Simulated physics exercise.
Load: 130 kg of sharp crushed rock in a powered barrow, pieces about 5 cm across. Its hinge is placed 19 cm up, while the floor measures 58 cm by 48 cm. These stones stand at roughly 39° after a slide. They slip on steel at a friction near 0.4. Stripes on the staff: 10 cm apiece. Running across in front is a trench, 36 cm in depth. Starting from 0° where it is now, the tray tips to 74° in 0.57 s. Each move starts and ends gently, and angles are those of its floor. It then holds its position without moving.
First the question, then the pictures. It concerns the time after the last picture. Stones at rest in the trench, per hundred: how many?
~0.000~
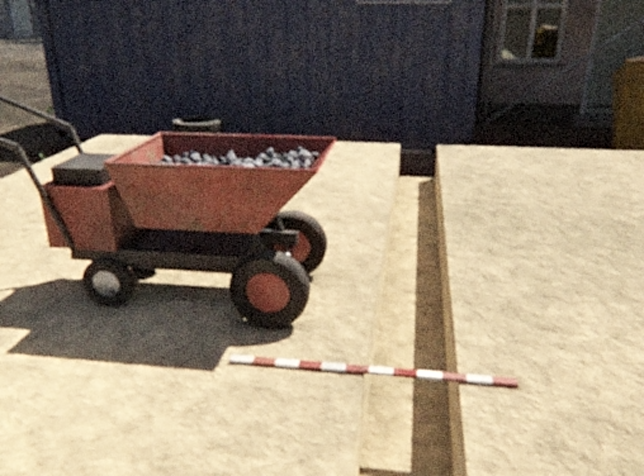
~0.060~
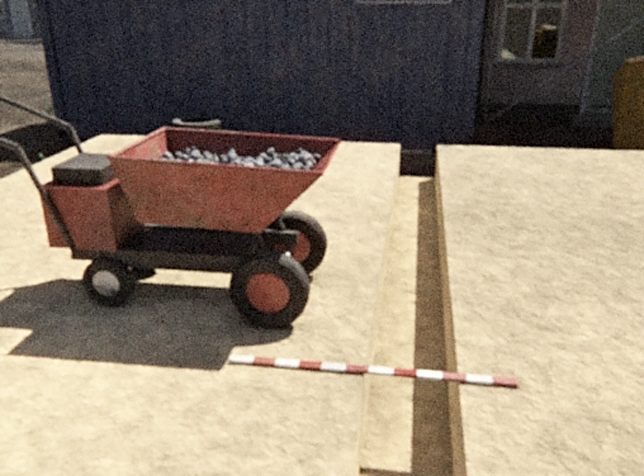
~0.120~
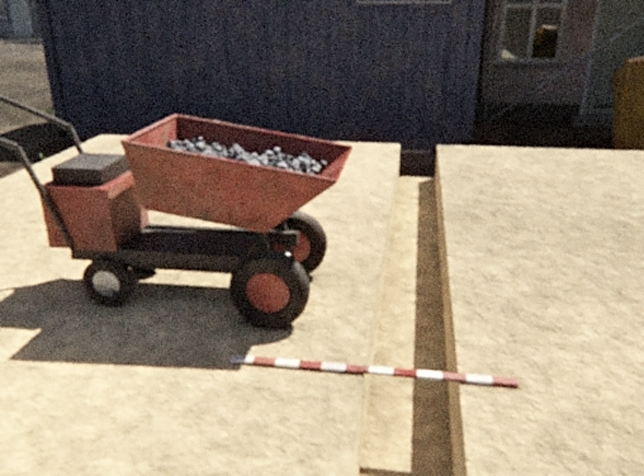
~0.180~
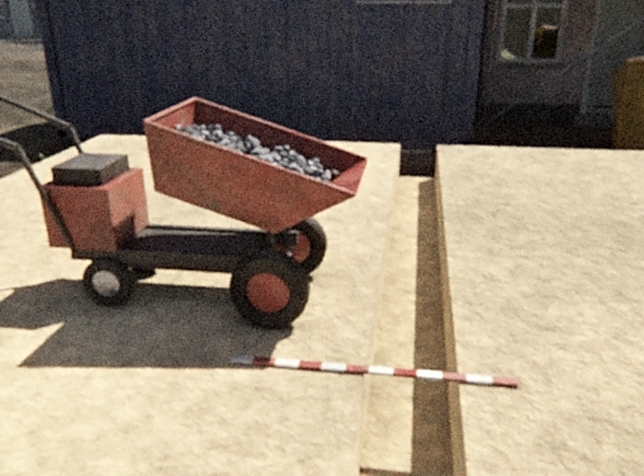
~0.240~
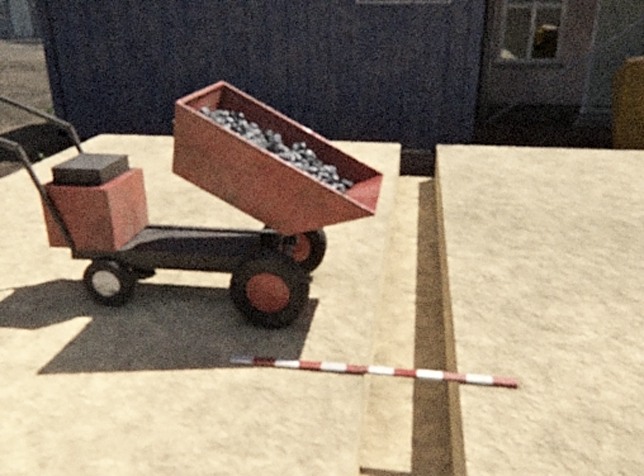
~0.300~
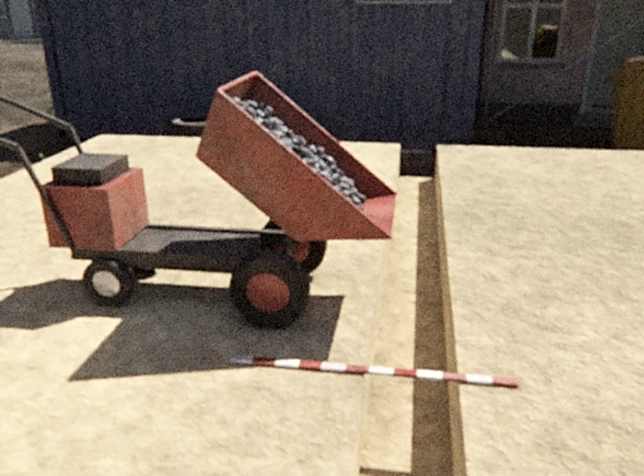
Approx. 54 %.
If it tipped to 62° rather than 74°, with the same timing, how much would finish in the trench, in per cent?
Then about 40 per cent.
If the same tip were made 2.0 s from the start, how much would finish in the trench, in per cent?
I'd put it at some 90 in a hundred.
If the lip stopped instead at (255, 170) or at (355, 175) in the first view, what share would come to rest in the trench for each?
From the first spot near 90, from the second near 15 per cent.
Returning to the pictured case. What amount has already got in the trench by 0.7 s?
Something like 25 in a hundred.
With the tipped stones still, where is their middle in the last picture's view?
I'd point somewhere around (445, 340).
After 0.4 s the floor is at 63°; 100 % in the tray; the foremost stones are at (389, 250).
After 0.7 s the floor is at 74°; 66 % in the tray, 25 % in the trench, 9 % past the trench; the foremost stones are at (473, 300).
After 1.0 s the floor is at 74°; 7 % in the tray, 46 % in the trench, 47 % past the trench; the foremost stones are past the picture's edge.
After 3.0 s the floor is at 74°; 0 % in the tray, 54 % in the trench, 46 % past the trench; the foremost stones are past the picture's edge.
